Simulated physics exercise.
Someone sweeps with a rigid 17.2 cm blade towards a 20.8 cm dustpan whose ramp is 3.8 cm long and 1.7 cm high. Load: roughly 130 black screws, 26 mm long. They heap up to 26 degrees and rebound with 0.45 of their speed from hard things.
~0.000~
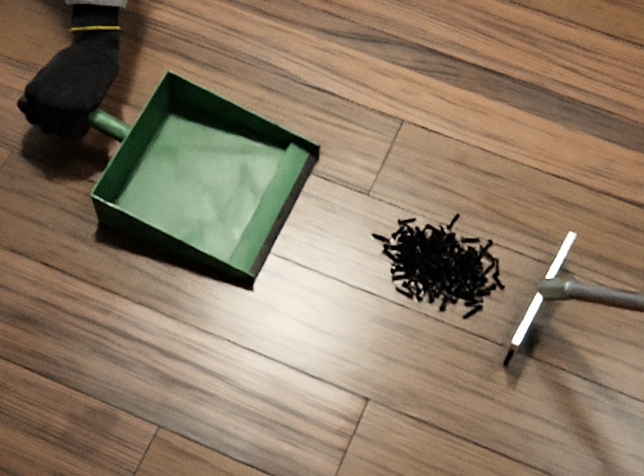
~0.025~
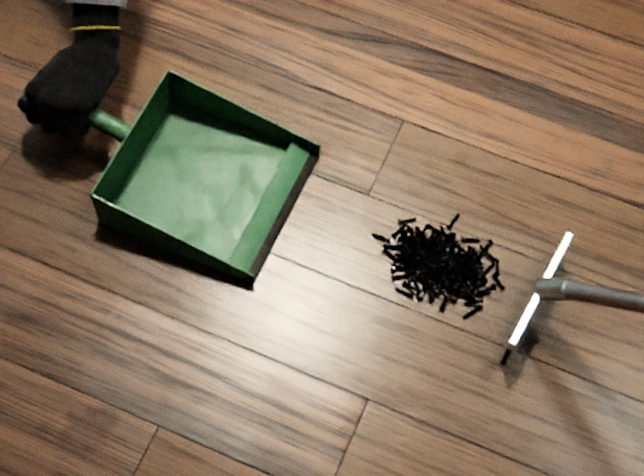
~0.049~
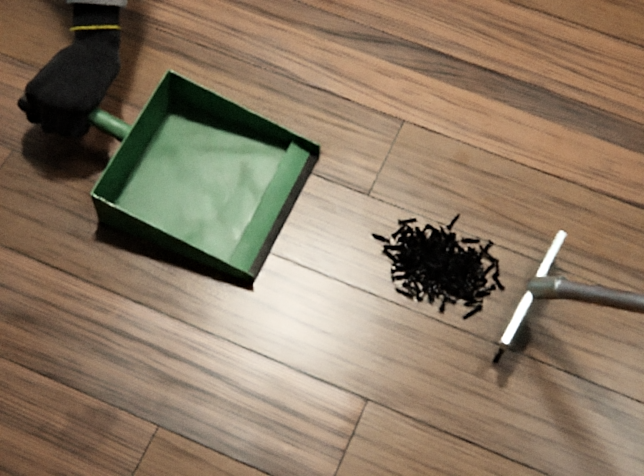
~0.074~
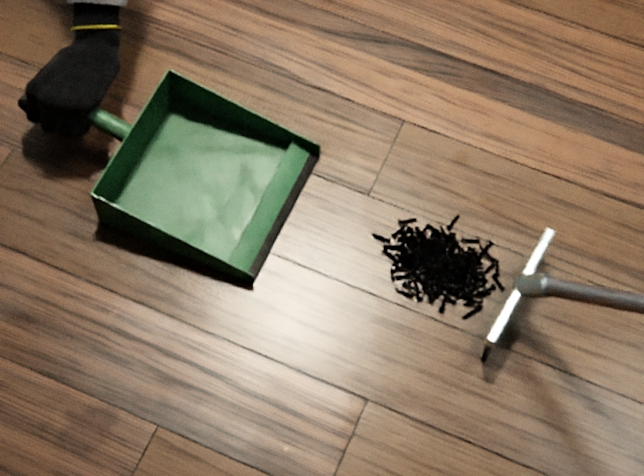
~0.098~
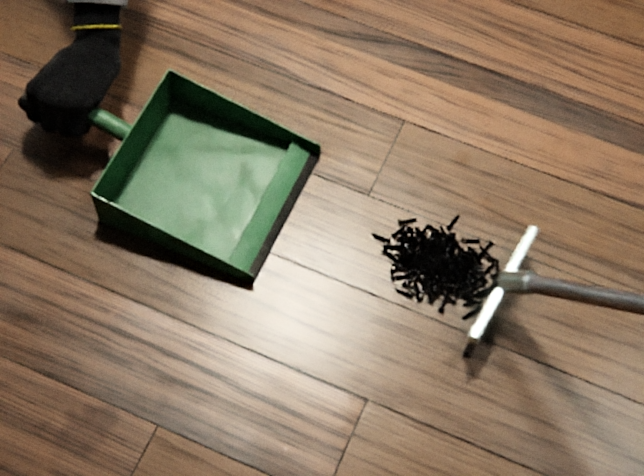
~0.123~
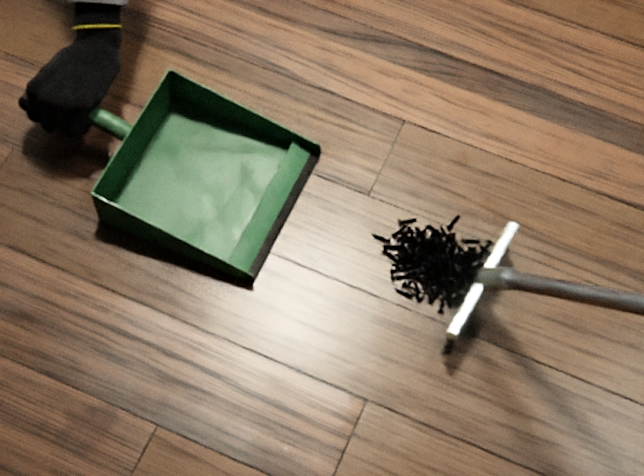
On a wood floor, a straight blade slides left into a pile of black screws while a gloved hand holds a green dustpan.
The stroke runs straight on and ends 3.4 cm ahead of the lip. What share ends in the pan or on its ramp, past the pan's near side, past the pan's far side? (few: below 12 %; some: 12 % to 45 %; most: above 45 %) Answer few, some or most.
Pan some, near side few, far side few.
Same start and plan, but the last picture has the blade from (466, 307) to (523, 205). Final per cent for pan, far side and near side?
Pan 25, far 30, near 0.
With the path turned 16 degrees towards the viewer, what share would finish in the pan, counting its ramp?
Then about 5 per cent.
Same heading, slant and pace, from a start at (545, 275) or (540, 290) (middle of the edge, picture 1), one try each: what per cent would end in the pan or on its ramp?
Some 45 and 40 per cent.
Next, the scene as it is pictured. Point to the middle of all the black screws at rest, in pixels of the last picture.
Around (294, 212).
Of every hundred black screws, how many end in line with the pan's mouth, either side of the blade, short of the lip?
Roughly 60 per cent.
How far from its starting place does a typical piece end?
Some 20 cm.
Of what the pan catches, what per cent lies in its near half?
Roughly 60 per cent.
After 0.25 s, middle of the blade 14 cm from the lip; 0 % over the lip, far side 0 %, near side 0 %.
After 0.33 s, middle of the blade 7 cm from the lip; 0 % over the lip, far side 0 %, near side 0 %.
Then, at 0.55 s, middle of the blade 4 cm from the lip; 35 % over the lip, far side 5 %, near side 0 %.
By 1.5 s all is still; pan 35 %, near side 0 %, far side 5 %, in front of the lip or behind the blade 60 %.
